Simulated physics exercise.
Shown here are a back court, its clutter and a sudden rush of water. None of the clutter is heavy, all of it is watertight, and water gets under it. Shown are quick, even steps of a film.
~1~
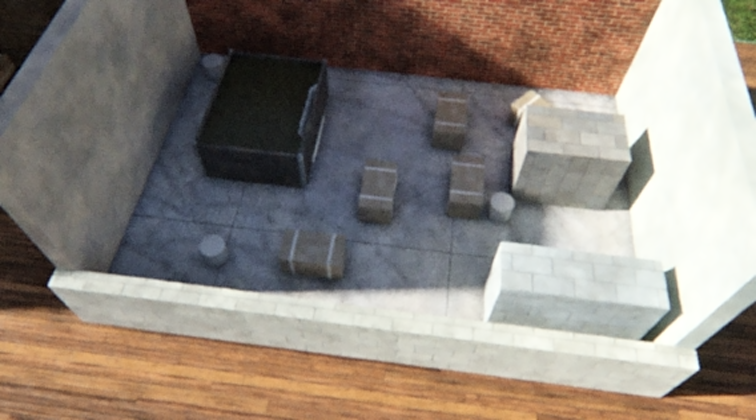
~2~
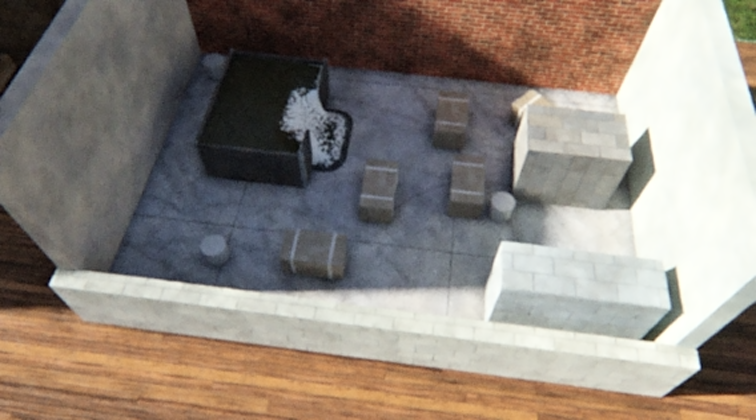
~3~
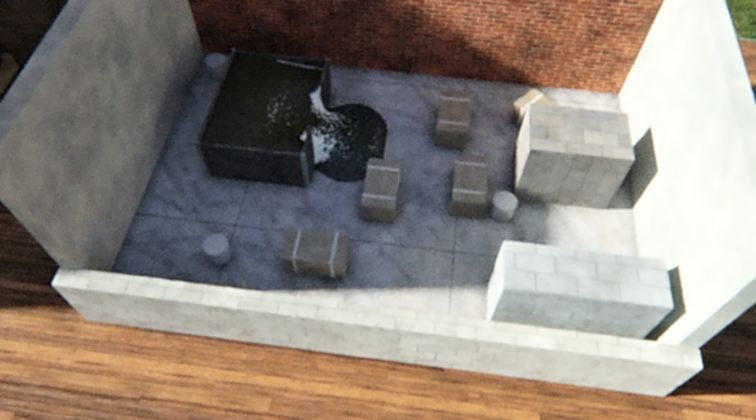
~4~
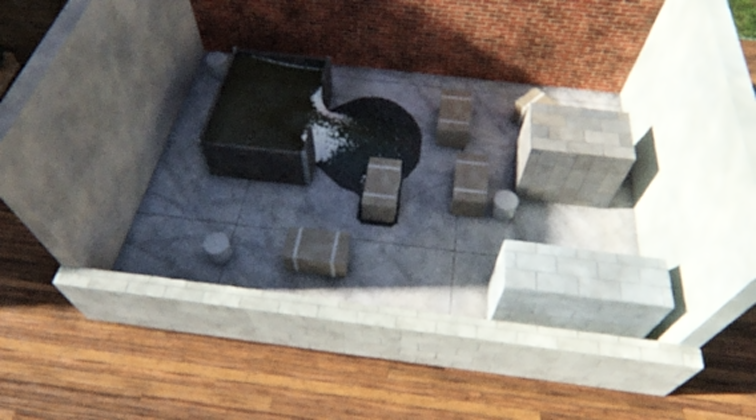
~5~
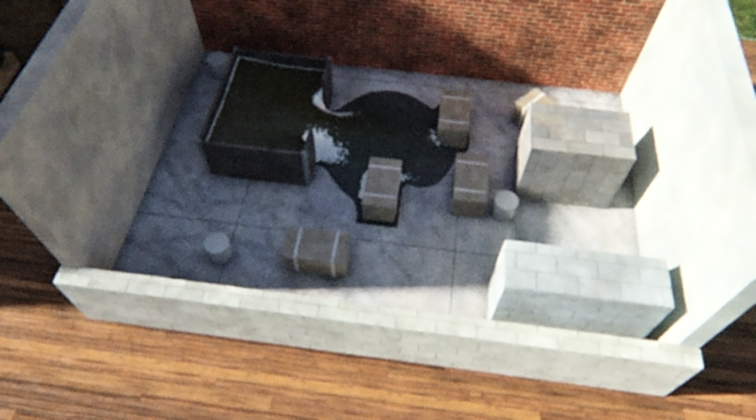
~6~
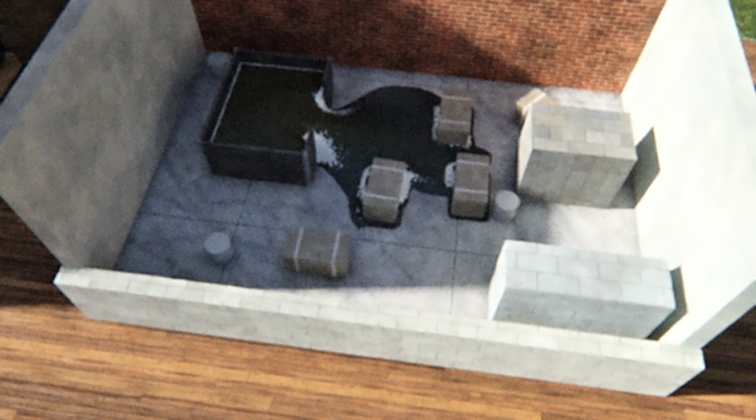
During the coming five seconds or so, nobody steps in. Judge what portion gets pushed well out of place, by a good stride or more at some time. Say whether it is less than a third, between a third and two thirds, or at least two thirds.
It is between a third and two thirds.
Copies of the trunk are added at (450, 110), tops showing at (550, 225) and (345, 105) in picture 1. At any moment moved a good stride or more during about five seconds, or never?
Sequence: Knocked aside; knocked aside.
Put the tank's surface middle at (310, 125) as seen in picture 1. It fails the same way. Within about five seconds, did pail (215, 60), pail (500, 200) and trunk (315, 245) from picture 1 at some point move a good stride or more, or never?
Object by object: Below the mark, over the mark, below the mark.
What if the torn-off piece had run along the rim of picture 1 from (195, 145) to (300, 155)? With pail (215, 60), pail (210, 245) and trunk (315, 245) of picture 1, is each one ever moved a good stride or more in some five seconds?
First over the mark, then over the mark, then over the mark.
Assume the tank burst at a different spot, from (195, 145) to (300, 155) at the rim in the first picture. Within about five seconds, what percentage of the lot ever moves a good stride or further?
Roughly 50 %.
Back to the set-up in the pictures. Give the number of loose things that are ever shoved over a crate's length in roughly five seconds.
My tally gives 5.
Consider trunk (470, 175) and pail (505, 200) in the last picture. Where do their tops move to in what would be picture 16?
First top about at (536, 242); second top about at (579, 272).
A moment on, 0 of 8 are well off their spots; 0 afloat.
Next, 5 of 8 are well off their spots; 2 afloat.
Later, 5 of 8 are well off their spots; 4 afloat.
In the end, 5 of 8 are well off their spots, and 5 have been at some point; 5 afloat.
